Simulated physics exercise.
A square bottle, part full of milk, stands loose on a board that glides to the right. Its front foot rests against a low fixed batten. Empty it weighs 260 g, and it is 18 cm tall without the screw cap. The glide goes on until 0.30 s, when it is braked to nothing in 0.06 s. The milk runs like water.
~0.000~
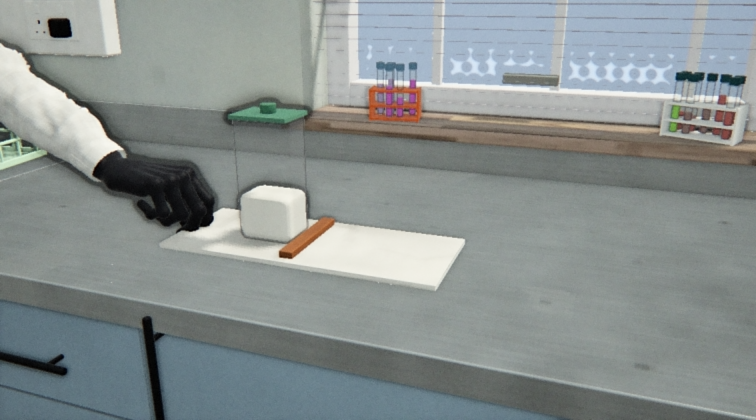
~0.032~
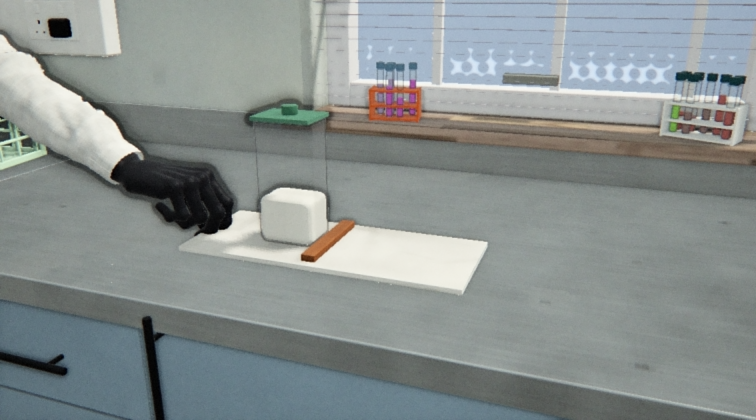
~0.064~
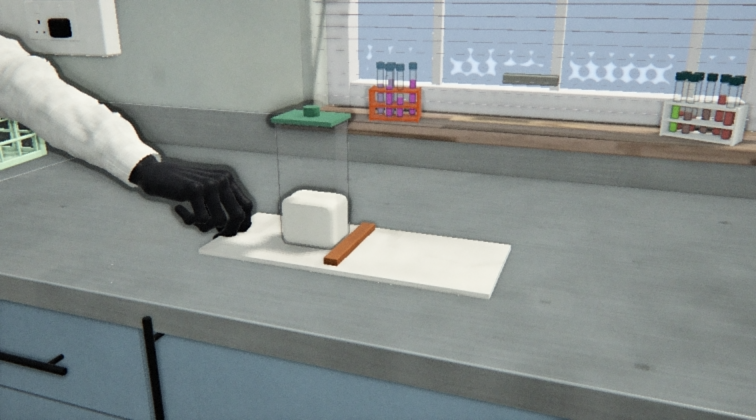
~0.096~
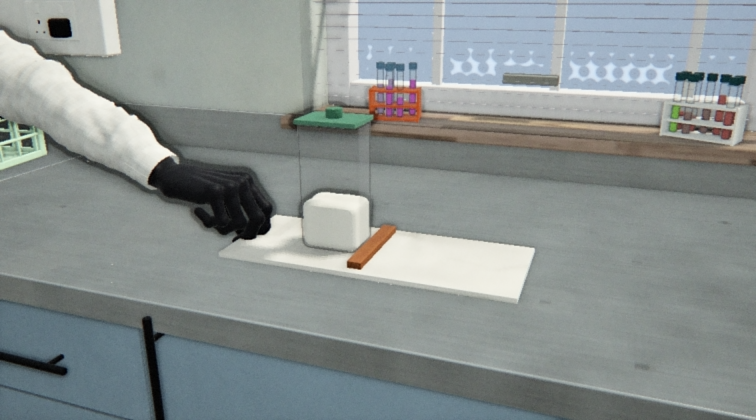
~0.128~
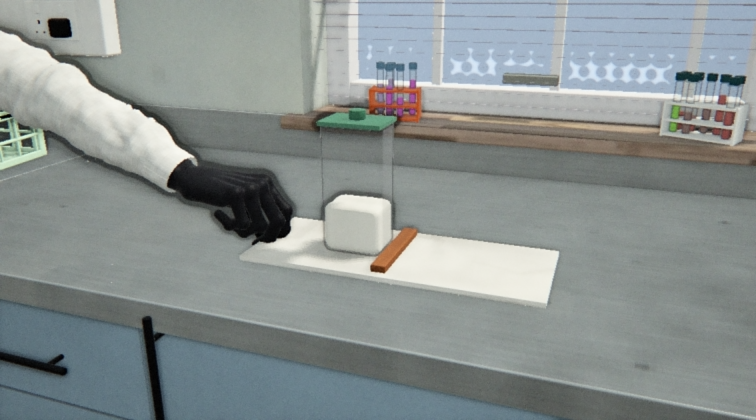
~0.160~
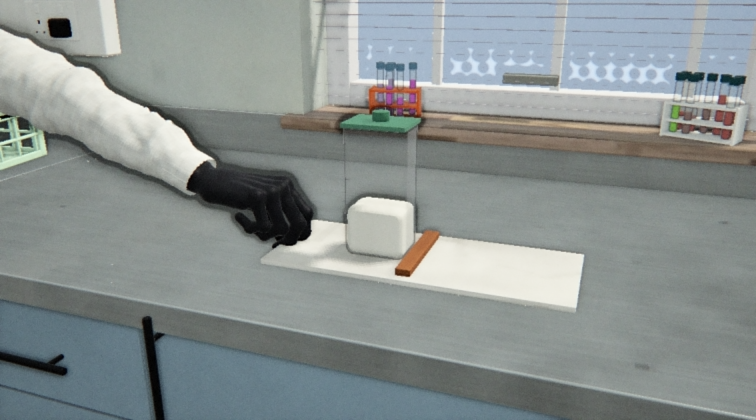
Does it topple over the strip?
The square bottle goes over.
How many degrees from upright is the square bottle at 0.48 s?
It is at some 26°.
Then, 0.36 s in, the board moves at 0.00 m/s; the square bottle leans 7°.
Then, 0.48 s in, the square bottle leans 26°.
Then, 0.64 s in, the square bottle leans 49°.
Then, 0.86 s in, the square bottle lies on its side.
Finally, the square bottle lies on its side.
